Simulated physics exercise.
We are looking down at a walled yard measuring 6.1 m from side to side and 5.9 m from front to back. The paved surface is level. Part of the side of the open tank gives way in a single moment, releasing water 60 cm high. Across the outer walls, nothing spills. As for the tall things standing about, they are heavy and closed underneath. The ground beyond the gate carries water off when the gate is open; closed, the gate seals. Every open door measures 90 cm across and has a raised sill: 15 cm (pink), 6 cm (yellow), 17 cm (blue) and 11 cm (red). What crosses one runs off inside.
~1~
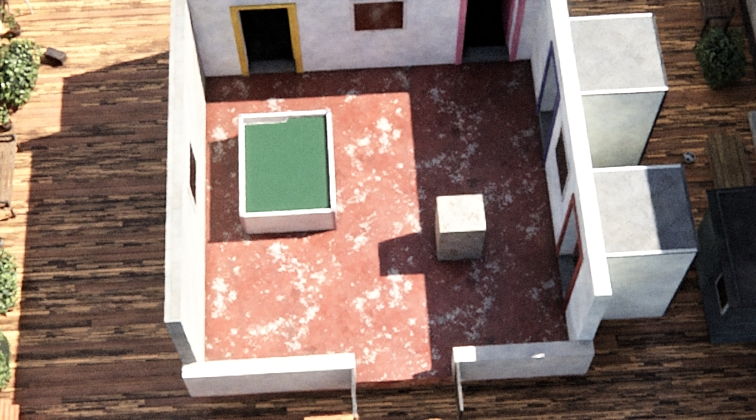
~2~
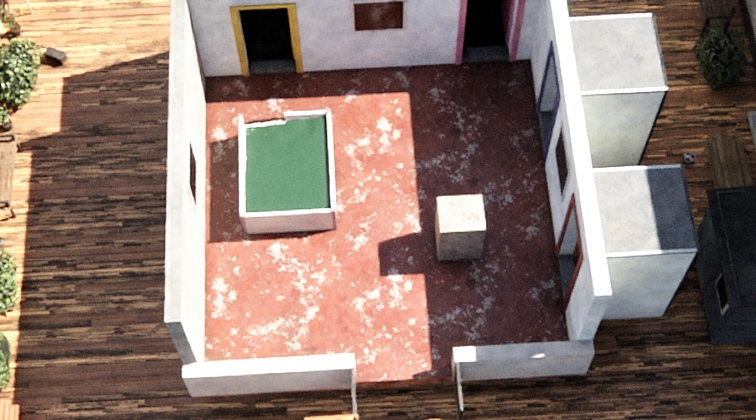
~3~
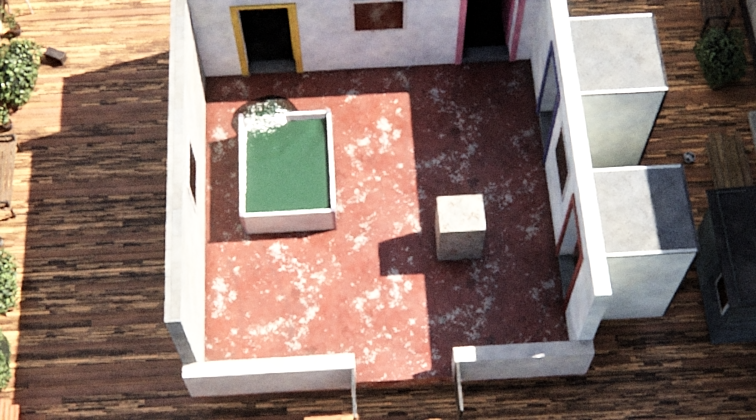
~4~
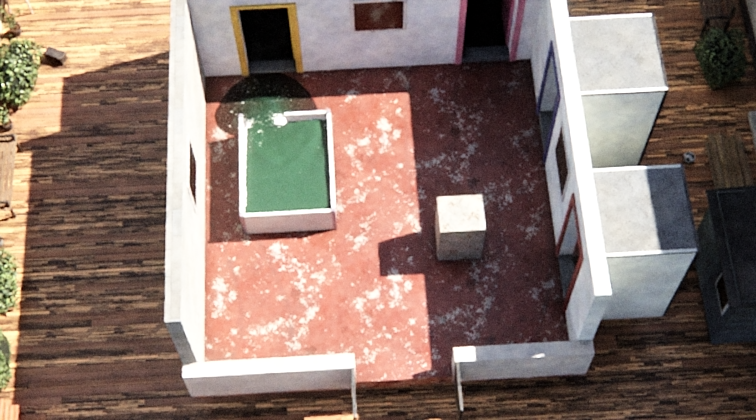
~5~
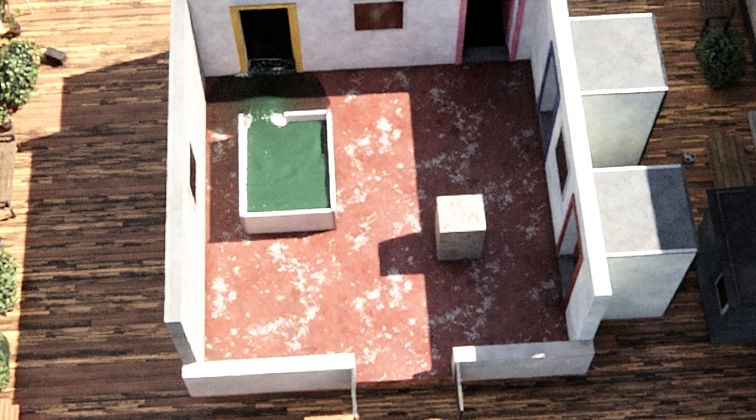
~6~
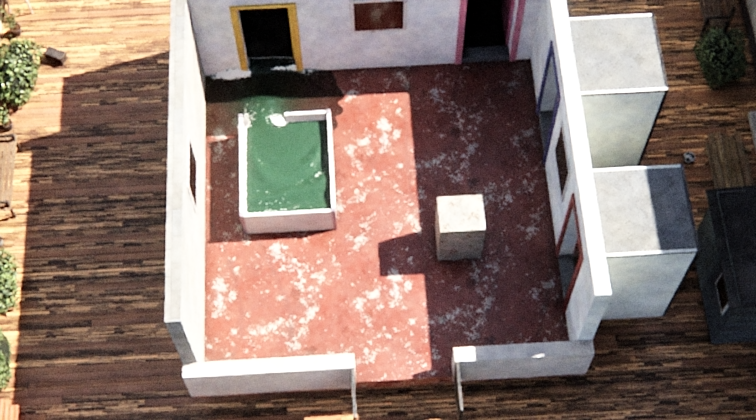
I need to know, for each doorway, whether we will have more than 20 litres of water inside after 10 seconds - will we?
In order: Pink door: Limit unbroken; yellow door: Limit broken; blue door: Limit unbroken; red door: Limit unbroken.
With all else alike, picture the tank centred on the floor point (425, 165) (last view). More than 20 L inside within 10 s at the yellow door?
Yellow: Within limit.
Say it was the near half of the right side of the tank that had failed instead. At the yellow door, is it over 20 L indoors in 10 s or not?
Well, at yellow it would be too little.
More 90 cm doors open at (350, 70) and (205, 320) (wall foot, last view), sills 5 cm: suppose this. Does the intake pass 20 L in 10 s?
Well, the first is shy of the mark and the second is shy of the mark.
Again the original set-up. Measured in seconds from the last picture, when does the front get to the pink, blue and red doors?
The pink door is reached at 1.8 s, blue at 3.6 s, red at 7.0 s.
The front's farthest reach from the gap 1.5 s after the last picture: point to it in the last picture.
Somewhere around (457, 69).
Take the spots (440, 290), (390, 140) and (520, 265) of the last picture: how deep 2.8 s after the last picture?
Spot one 0 cm, spot two 1 cm, spot three 0 cm.
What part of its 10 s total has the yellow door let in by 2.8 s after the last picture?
Fraction in by then: Around 65 per cent.
Then, 0.7 s after the last picture water covers 10 % of the floor and is deepest (38 cm) near (235, 81); pink door not reached, yellow door 7 cm at the sill, 108 L in, blue door not reached, red door not reached.
Then, 1.5 s after the last picture water covers 15 % of the floor and is deepest (32 cm) near (206, 82); pink door not reached, yellow door 18 cm at the sill, 244 L in, blue door not reached, red door not reached.
Then, 2.8 s after the last picture water covers 30 % of the floor and is deepest (22 cm) near (245, 80); pink door 2 cm at the sill, 0 L in, yellow door 19 cm at the sill, 382 L in, blue door not reached, red door not reached.
Then, 5.3 s after the last picture water covers 50 % of the floor and is deepest (14 cm) near (235, 97); pink door 2 cm at the sill, 0 L in, yellow door 13 cm at the sill, 527 L in, blue door 6 cm at the sill, 0 L in, red door not reached.
Then, 9.3 s after the last picture water covers 80 % of the floor and is deepest (8 cm) near (206, 99); pink door 4 cm at the sill, 0 L in, yellow door 8 cm at the sill, 593 L in, blue door 4 cm at the sill, 0 L in, red door 2 cm at the sill, 0 L in.
